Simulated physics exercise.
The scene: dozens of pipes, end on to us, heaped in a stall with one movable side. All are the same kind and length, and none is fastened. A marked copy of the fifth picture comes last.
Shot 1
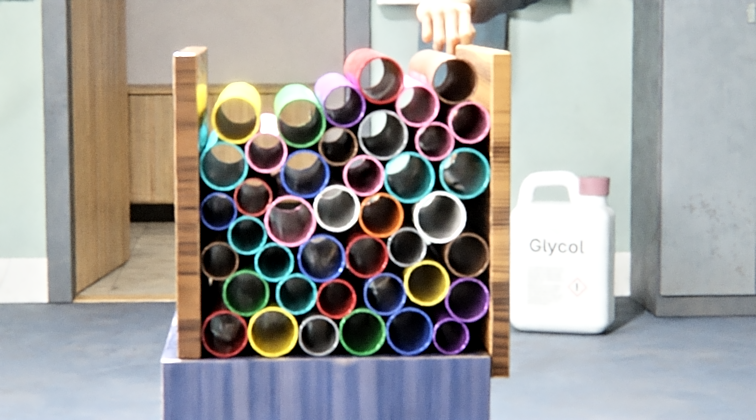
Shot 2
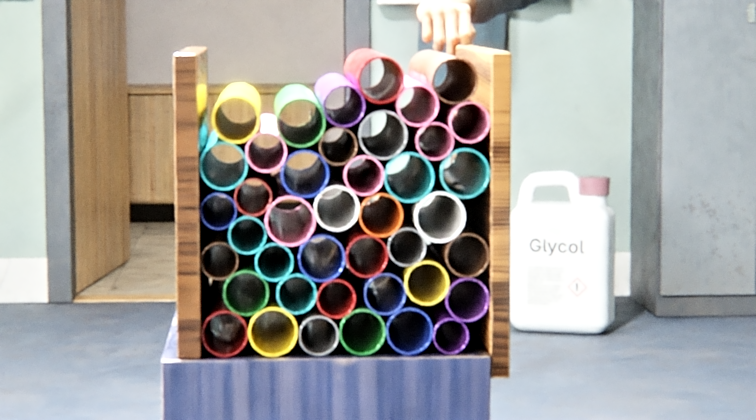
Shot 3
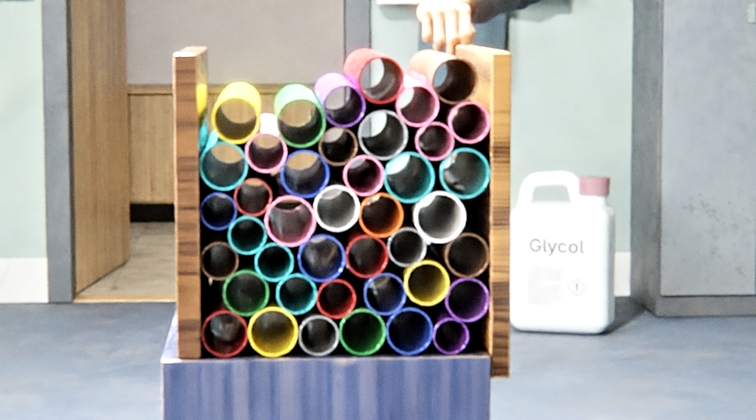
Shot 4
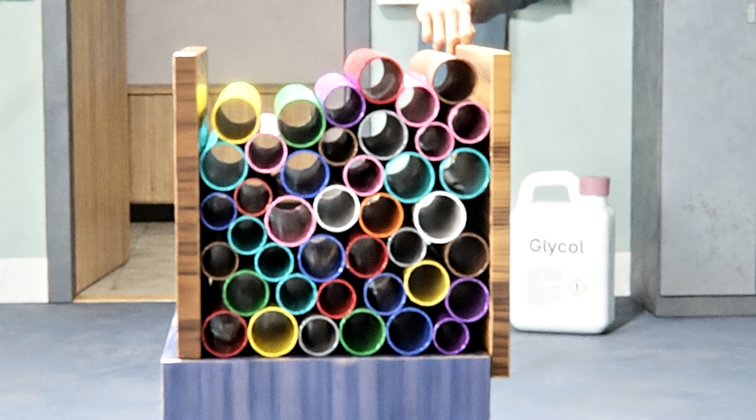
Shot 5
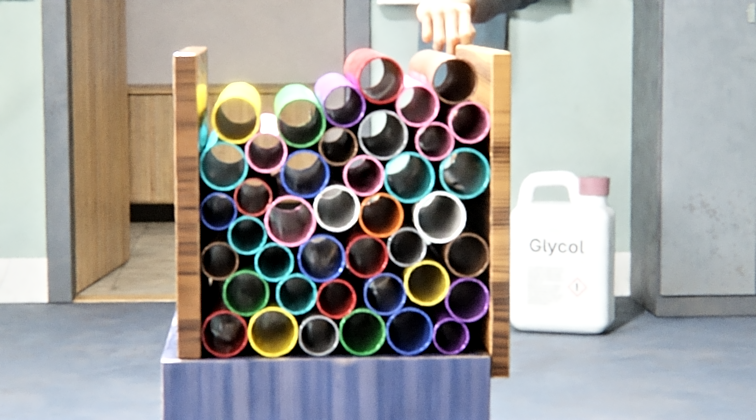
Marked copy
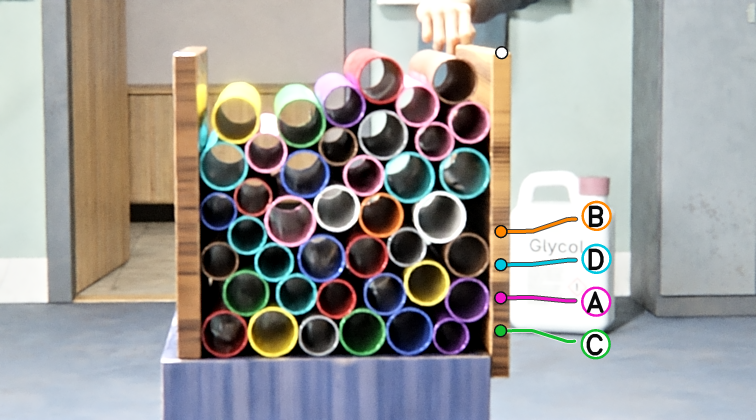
In a room, a hand rests above colourful pipes stacked between wooden boards, and nothing moves.
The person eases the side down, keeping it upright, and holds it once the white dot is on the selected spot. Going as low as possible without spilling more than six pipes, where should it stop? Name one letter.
It can be let down to D.
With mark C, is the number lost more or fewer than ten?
It loses more than ten.
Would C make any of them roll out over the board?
At C: Yes.
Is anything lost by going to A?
Yes, at A.
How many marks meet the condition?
Two of the four.
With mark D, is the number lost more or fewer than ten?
Fewer than ten.
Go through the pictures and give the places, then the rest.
A pink pipe (291, 221); a turquoise pipe (465, 173); a brown pipe (338, 146), in the first picture.
A brown pipe (338, 146); a green pipe (301, 123), in the second picture.
A brown pipe (455, 81); side board (477, 196), in the third picture.
A red pipe (225, 333); a purple pipe (450, 336), in the fourth picture.
A green pipe (246, 293); a brown pipe (467, 256); a pink pipe (291, 221), in the fifth picture.
On the marked copy, A at (500, 298); B at (501, 231); C at (500, 331); D at (501, 264); the white dot at (501, 52).
Following D. Soon after the start, top of the board (491, 143).
Later, top of the board (490, 243).
In the end, top of the board (490, 264), six out over the board.
As for the rest, A more than six out over the board; B three out over the board; C more than six out over the board.
